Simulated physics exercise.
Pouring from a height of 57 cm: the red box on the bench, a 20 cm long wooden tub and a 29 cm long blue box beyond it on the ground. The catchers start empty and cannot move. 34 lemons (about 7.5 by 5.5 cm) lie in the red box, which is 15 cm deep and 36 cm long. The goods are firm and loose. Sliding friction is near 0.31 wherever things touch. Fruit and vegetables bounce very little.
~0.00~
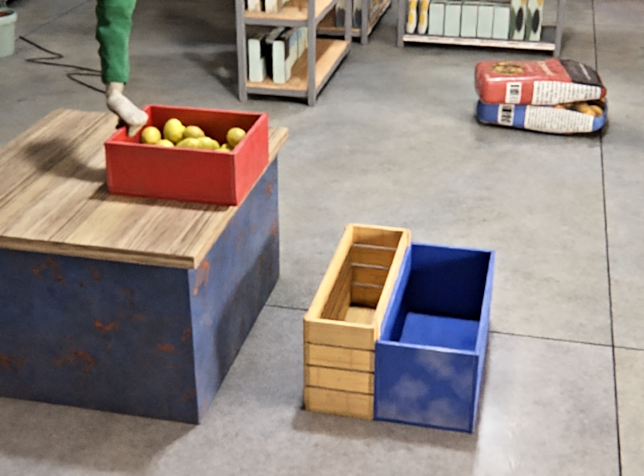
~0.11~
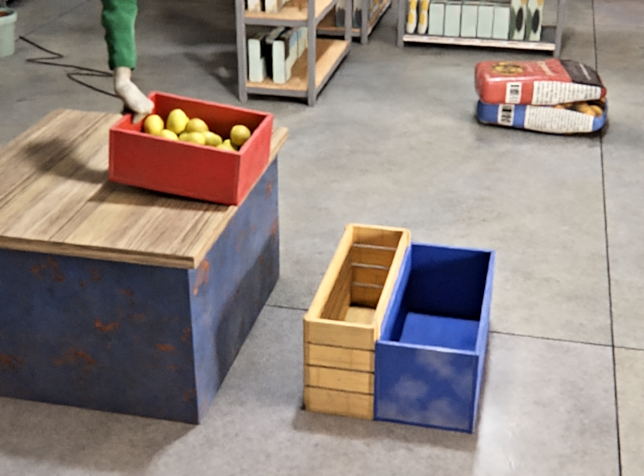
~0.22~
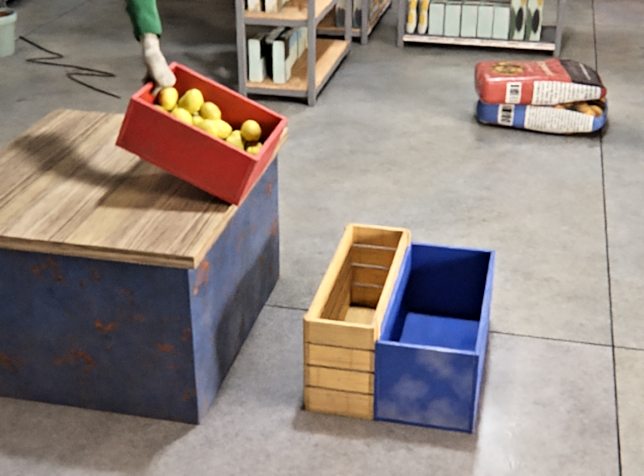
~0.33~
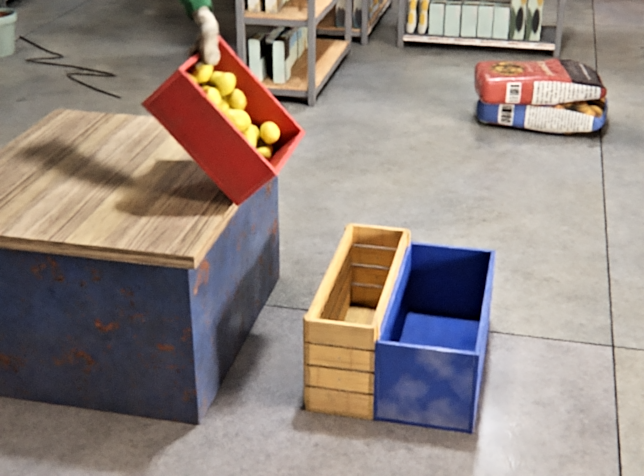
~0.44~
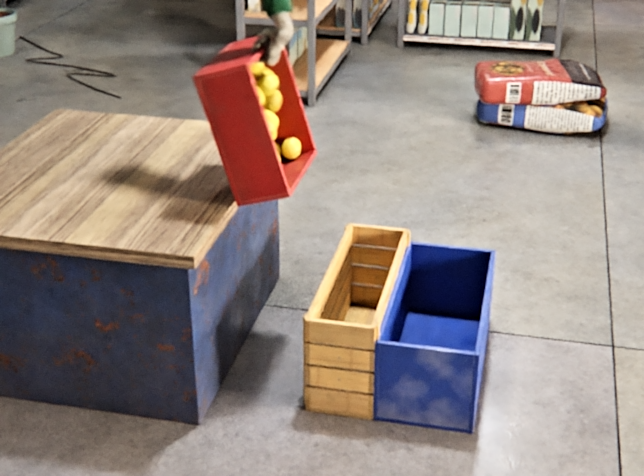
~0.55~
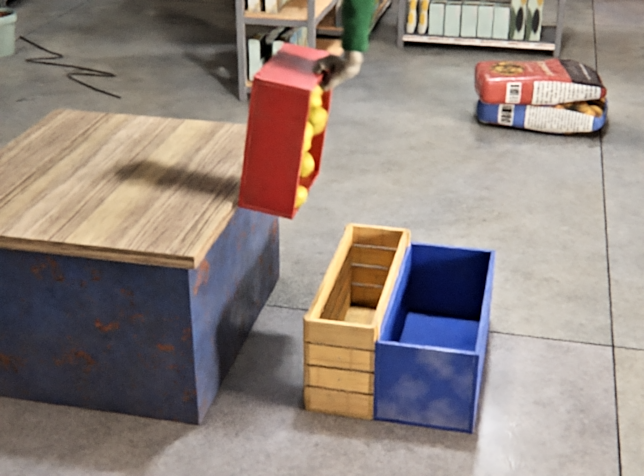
A gloved hand lifts and tilts a red box of yellow fruit rightward off a bench.
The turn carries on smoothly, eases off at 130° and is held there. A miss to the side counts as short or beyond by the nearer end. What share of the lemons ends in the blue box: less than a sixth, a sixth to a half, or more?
The share in the blue box is between a sixth and a half.
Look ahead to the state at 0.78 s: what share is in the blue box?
Some 0 per cent by then.
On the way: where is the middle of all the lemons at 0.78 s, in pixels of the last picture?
Near (358, 238).
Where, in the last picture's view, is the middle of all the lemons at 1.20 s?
Near (375, 345).
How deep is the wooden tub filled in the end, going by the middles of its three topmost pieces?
Roughly 12 cm.
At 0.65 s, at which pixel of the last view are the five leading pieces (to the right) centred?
Around (352, 165).
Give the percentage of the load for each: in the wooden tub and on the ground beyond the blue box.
About 60 and 0 per cent.
After 0.65 s, tilt 117°; 25 still in the red box and 9 in the air.
After 0.78 s, tilt 129°; 5 still in the red box, 6 in the wooden tub and 23 in the air.
After 0.97 s, tilt 130°; 17 in the wooden tub, 10 in the blue box, 1 on the ground short of the wooden tub and 6 in the air.
Outcome (at 1.20 s), 21 in the wooden tub, 10 in the blue box and 3 on the ground short of the wooden tub. Asked share, 10 of 34, 29 per cent.
